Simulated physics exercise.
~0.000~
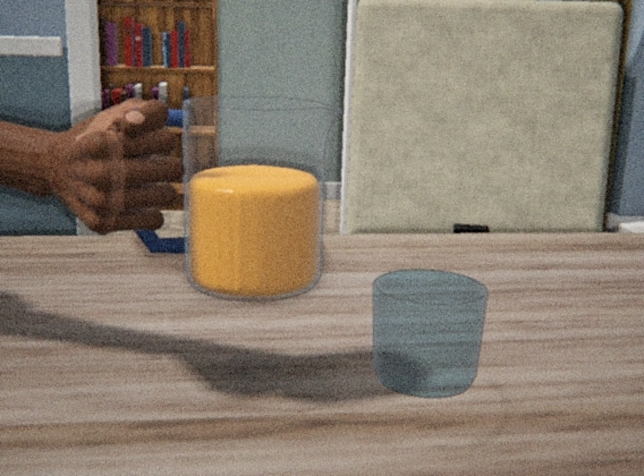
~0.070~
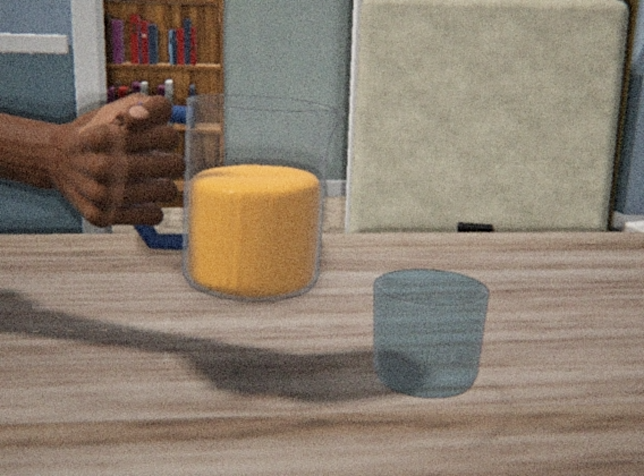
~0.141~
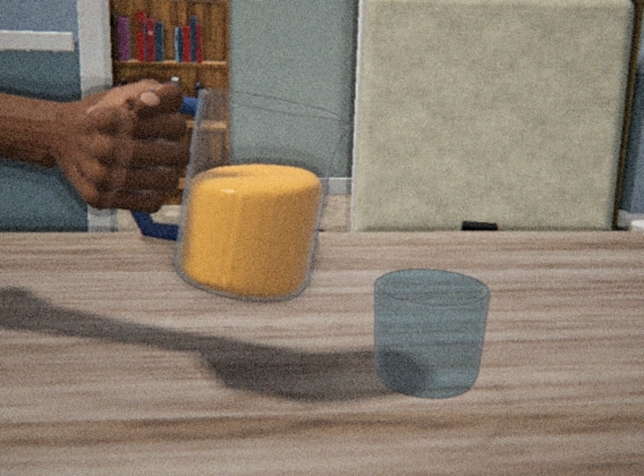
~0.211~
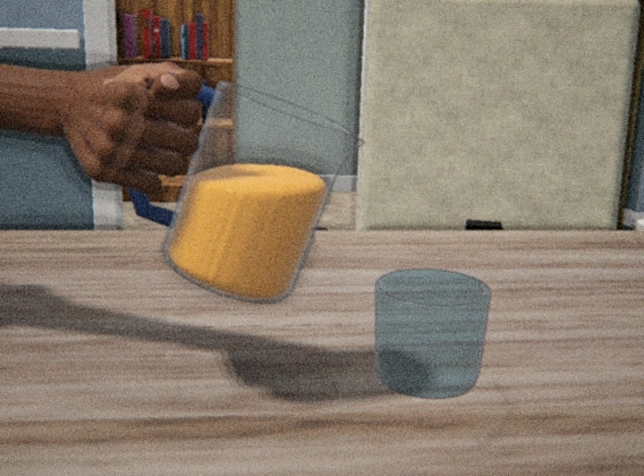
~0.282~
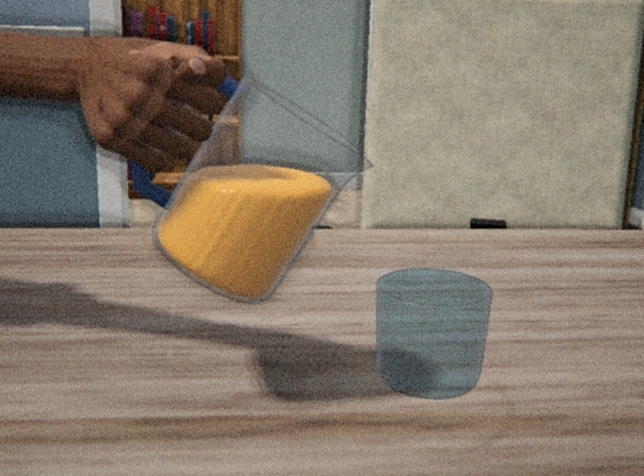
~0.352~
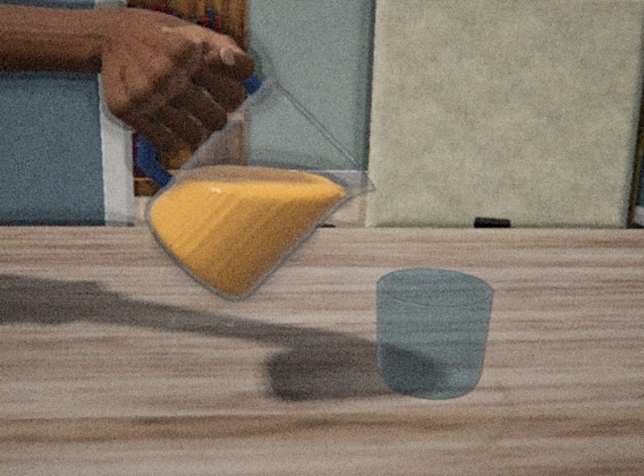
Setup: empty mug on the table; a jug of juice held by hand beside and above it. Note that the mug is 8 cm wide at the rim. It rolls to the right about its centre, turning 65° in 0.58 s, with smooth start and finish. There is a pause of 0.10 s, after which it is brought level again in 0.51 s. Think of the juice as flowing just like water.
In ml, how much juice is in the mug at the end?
About 120 ml.
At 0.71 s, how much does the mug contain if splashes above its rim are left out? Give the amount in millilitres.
I'd put it at about 50 ml.
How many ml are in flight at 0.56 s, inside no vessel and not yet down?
Around 25 ml, I reckon.
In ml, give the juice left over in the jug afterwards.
I'd say some 410 ml.
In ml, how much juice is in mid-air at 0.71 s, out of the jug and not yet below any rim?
Some 40 ml.
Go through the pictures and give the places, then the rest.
Tilt 0°; pouring edge (341, 108); surface from (201, 176) to (302, 177); the mug's rim runs from (376, 290) to (483, 288), in the first frame.
Tilt 2°; pouring edge (345, 111); surface from (207, 177) to (304, 176), in the second frame.
Tilt 9°; pouring edge (354, 122); surface from (201, 177) to (307, 176), in the third frame.
Tilt 19°; pouring edge (365, 140); surface from (194, 184) to (311, 178), in the fourth frame.
Tilt 31°; pouring edge (374, 163); surface from (181, 195) to (320, 180), in the fifth frame.
Tilt 43°; pouring edge (377, 187); surface from (168, 195) to (327, 187), in the sixth frame.
After 0.56 s the tilt is 65° and the mug has 5 ml, the jug 510 ml, and 0 ml is on the table.
After 0.71 s the tilt is 65° and the mug has 45 ml, the jug 450 ml, and 0 ml is on the table.
After 0.87 s the tilt is 46° and the mug has 100 ml, the jug 415 ml, and 0 ml is on the table.
After 1.04 s the tilt is 13° and the mug has 120 ml, the jug 415 ml, and 0 ml is on the table.
In the end the mug has 120 ml, the jug 415 ml, and 0 ml is on the table.
